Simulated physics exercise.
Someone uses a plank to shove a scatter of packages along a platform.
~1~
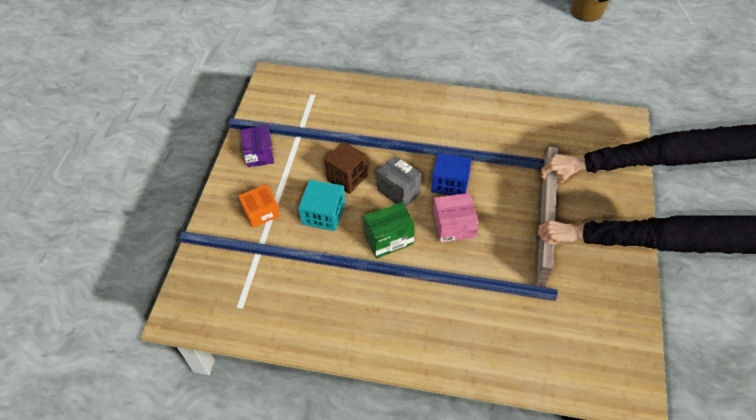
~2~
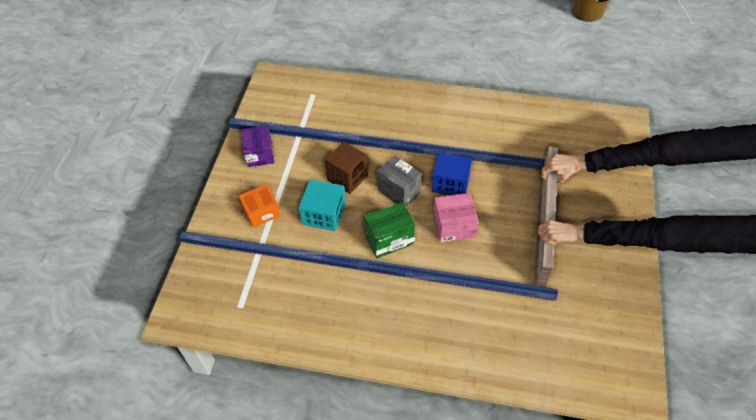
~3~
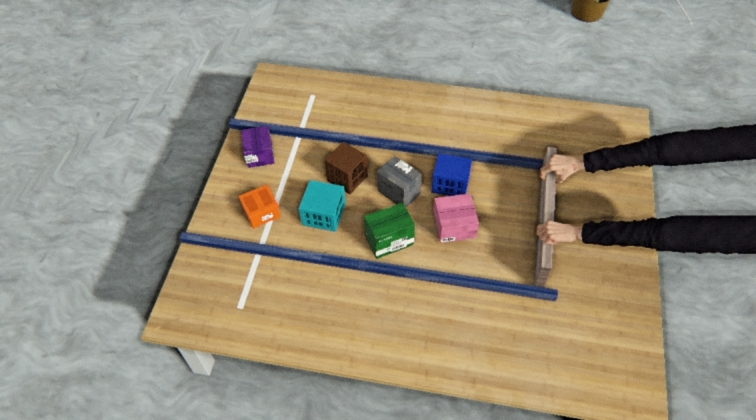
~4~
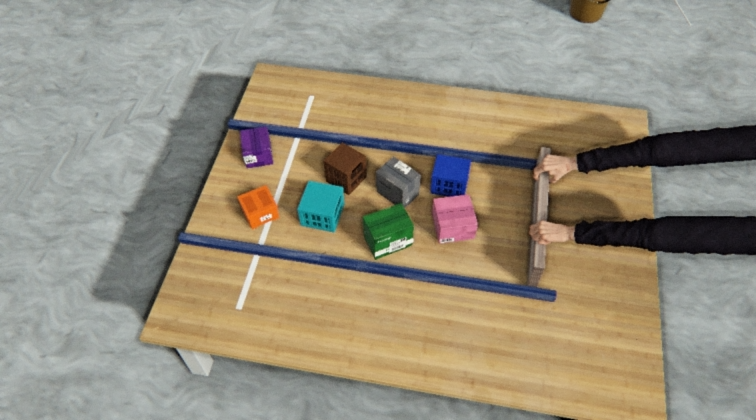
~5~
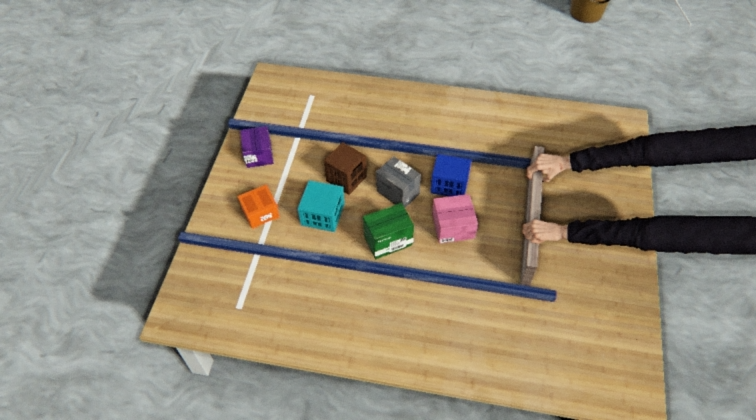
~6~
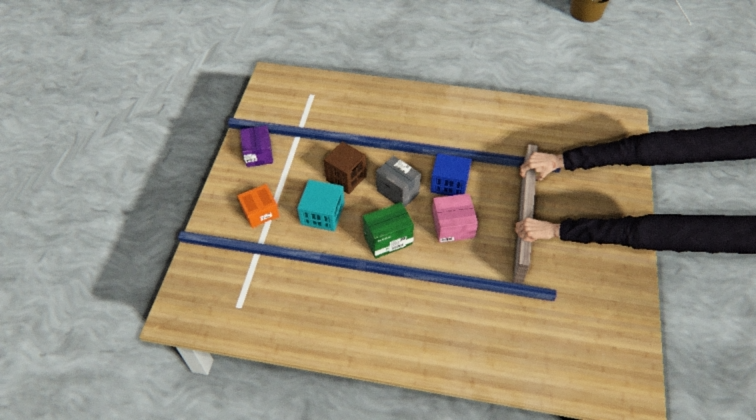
To begin with, two hands hold a plank still at the right of a wooden table, where eight colourful boxes and crates sit scattered between two blue rails. Then the hands slide the plank slightly left along the rails, narrowing the gap, while the boxes stay practically unmoved.
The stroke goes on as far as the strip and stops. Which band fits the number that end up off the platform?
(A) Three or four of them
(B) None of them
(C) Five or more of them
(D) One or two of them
One or two of them (D).
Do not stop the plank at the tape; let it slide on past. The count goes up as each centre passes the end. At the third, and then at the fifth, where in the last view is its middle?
Roughly (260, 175) for the earlier crossing, roughly (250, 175) for the later one.
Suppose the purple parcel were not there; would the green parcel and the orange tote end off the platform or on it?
Outcome: Green parcel is not lost; orange tote ends up off.
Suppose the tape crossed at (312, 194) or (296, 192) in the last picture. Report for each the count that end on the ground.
Ground tally per try: 0 / 0.
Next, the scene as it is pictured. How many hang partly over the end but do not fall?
It's 0.
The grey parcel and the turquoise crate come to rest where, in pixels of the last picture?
Around (239, 157), then around (217, 197).
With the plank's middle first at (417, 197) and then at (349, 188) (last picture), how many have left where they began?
That gives 5 for the first and 7 for the second.
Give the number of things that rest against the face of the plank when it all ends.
Count recorded: 3.
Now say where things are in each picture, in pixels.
The first frame shows purple parcel (258, 146); orange tote (260, 207); turquoise crate (323, 206); plank (547, 215); tape (280, 189).
The second frame shows orange tote (260, 206); blue crate (452, 175).
The third frame shows turquoise crate (323, 206); green parcel (389, 231).
The fourth frame shows purple parcel (257, 147); pink box (454, 219).
The fifth frame shows orange tote (259, 207); brown crate (346, 169).
The sixth frame shows purple parcel (257, 146); orange tote (259, 206); turquoise crate (322, 206); plank (526, 213); tape (280, 189).
Soon after, none off yet; purple parcel at rest near (257, 146); orange tote at rest near (259, 206); turquoise crate at rest near (322, 206).
Then, none off yet; purple parcel moving near (255, 146); orange tote moved about its own width near (229, 204); turquoise crate moved well along near (261, 204).
By the end, the number that fall off is one or two; fallen, orange tote and purple parcel.
